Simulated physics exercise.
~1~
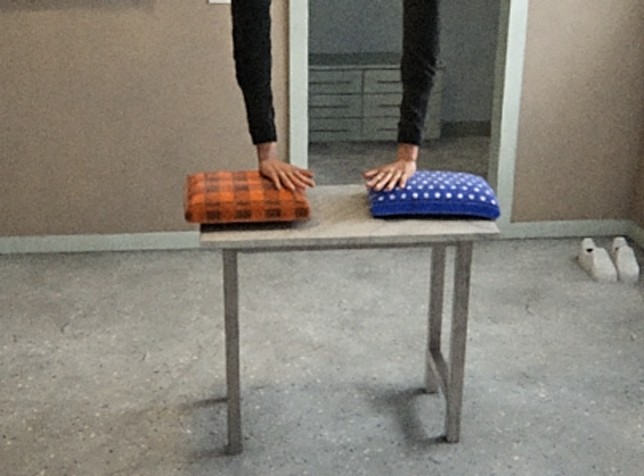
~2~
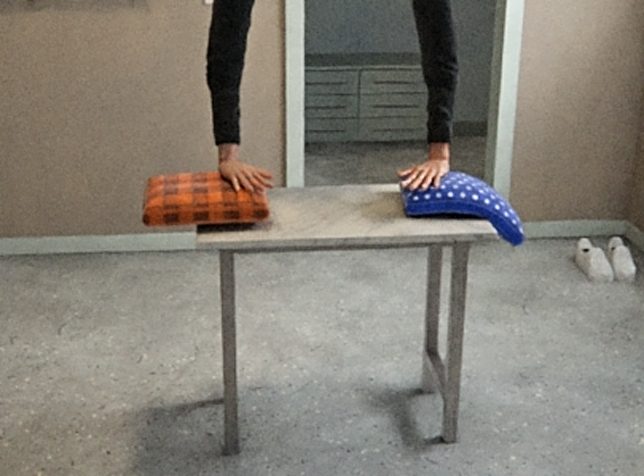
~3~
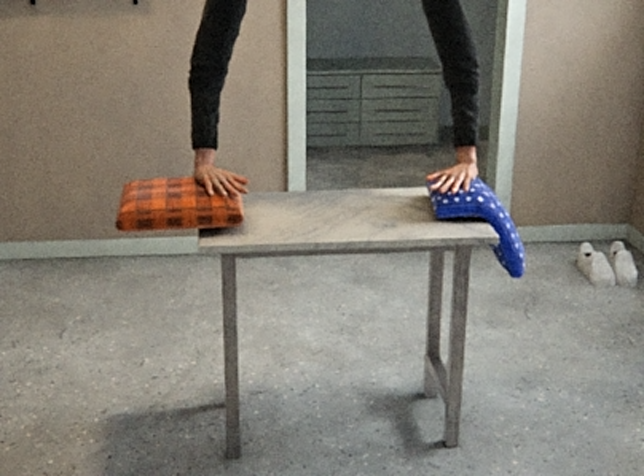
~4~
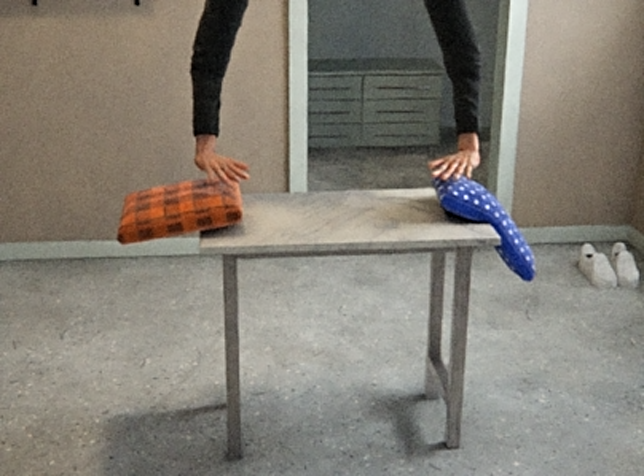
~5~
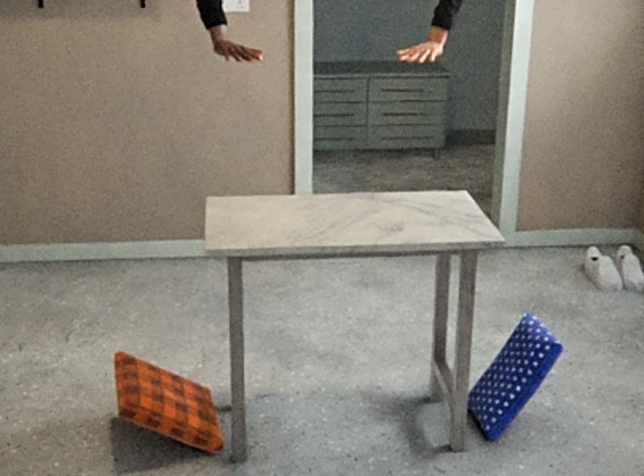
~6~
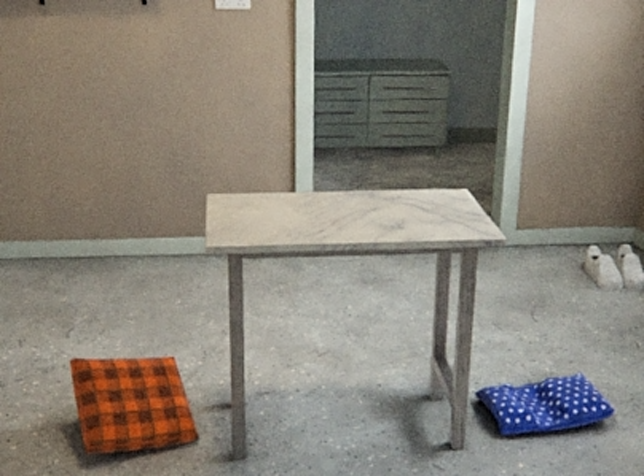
Orange checked cushion and blue dotted pillow sliding apart under two hands, then dropping off opposite table ends onto the floor.
